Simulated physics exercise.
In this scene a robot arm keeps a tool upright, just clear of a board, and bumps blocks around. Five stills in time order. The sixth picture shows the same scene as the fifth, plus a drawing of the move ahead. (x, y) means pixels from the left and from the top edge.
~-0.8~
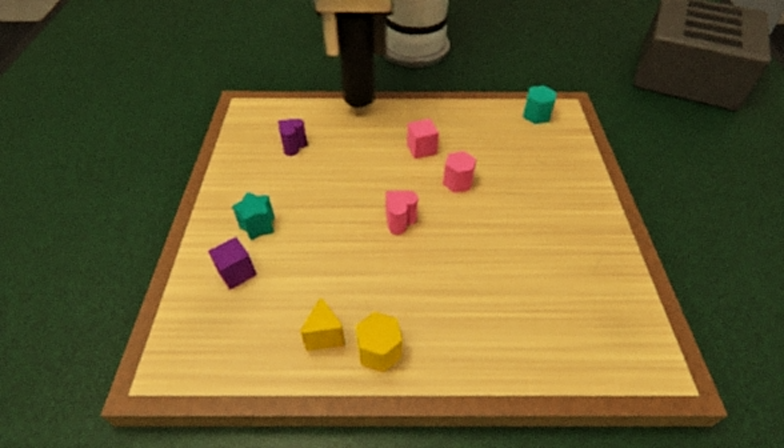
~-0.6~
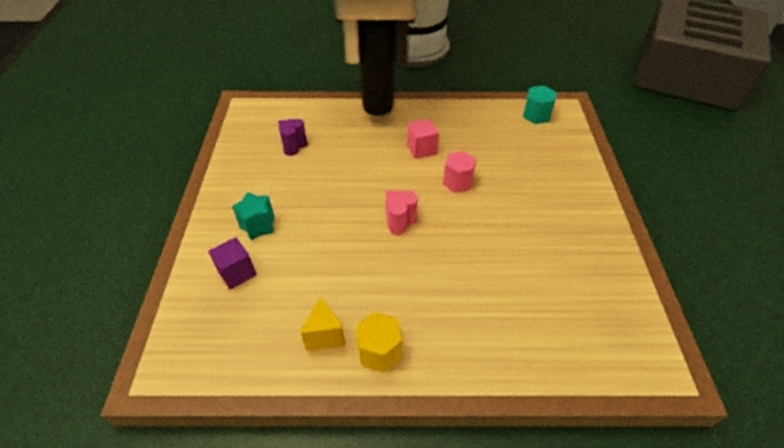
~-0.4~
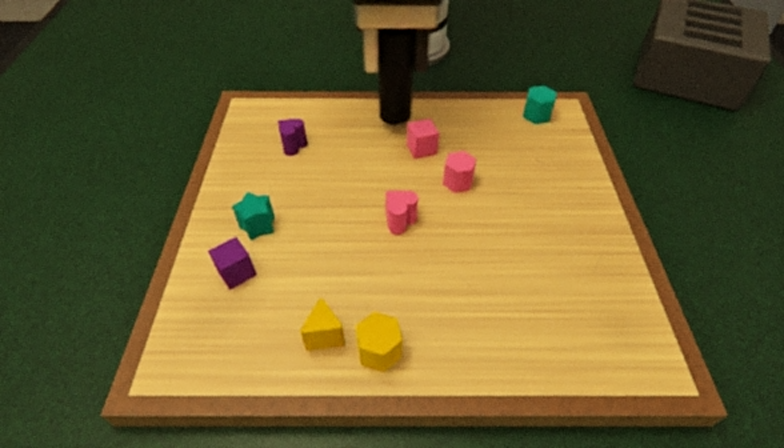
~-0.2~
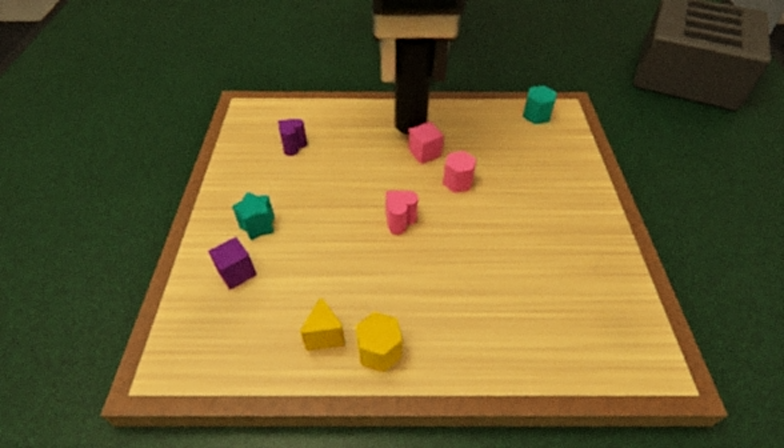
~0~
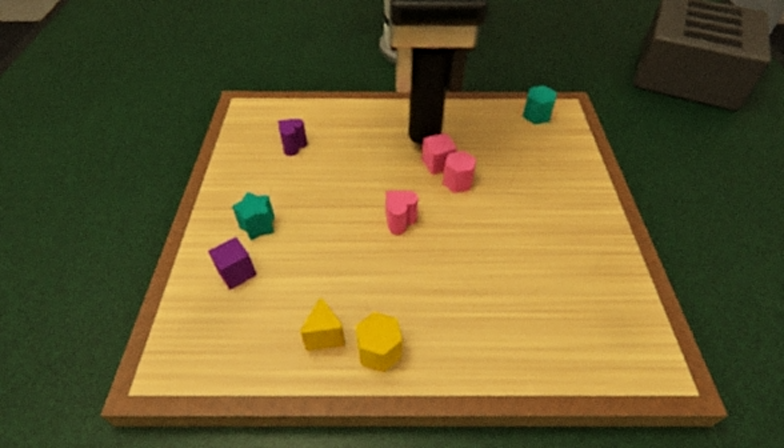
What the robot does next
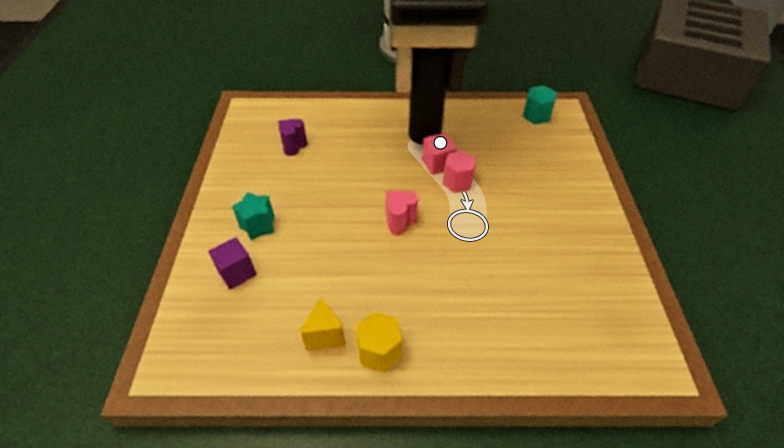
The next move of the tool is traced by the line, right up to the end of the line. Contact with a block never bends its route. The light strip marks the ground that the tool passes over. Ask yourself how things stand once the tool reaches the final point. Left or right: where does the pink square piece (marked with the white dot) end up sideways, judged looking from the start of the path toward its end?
The shift is to the left of that direction.
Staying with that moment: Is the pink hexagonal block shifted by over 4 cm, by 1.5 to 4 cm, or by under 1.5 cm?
It falls in the over 4 cm band.
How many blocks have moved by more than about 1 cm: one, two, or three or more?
I predict two.
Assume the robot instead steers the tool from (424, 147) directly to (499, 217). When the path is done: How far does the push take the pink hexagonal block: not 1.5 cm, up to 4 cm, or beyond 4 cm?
The over 4 cm band.
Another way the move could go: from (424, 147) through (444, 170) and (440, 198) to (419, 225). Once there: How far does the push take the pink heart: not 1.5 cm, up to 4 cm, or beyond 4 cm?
Between 1.5 and 4 cm.
The drawn path runs from (424, 147) by way of (445, 169) and (465, 194) to (468, 225); the dot is on the pink square piece.
What follows on the original path. One third of the way, tool at (446, 157); pink square piece at (464, 167); pink hexagonal block at (486, 183).
Two thirds of the way, tool at (467, 183); pink square piece at (489, 193), turned 15° anticlockwise; pink hexagonal block at (516, 208), turned 20° anticlockwise.
At the end, tool at (470, 213); pink heart not moved; pink square piece at (503, 221), turned 45° anticlockwise; pink hexagonal block at (536, 224), turned 55° anticlockwise.
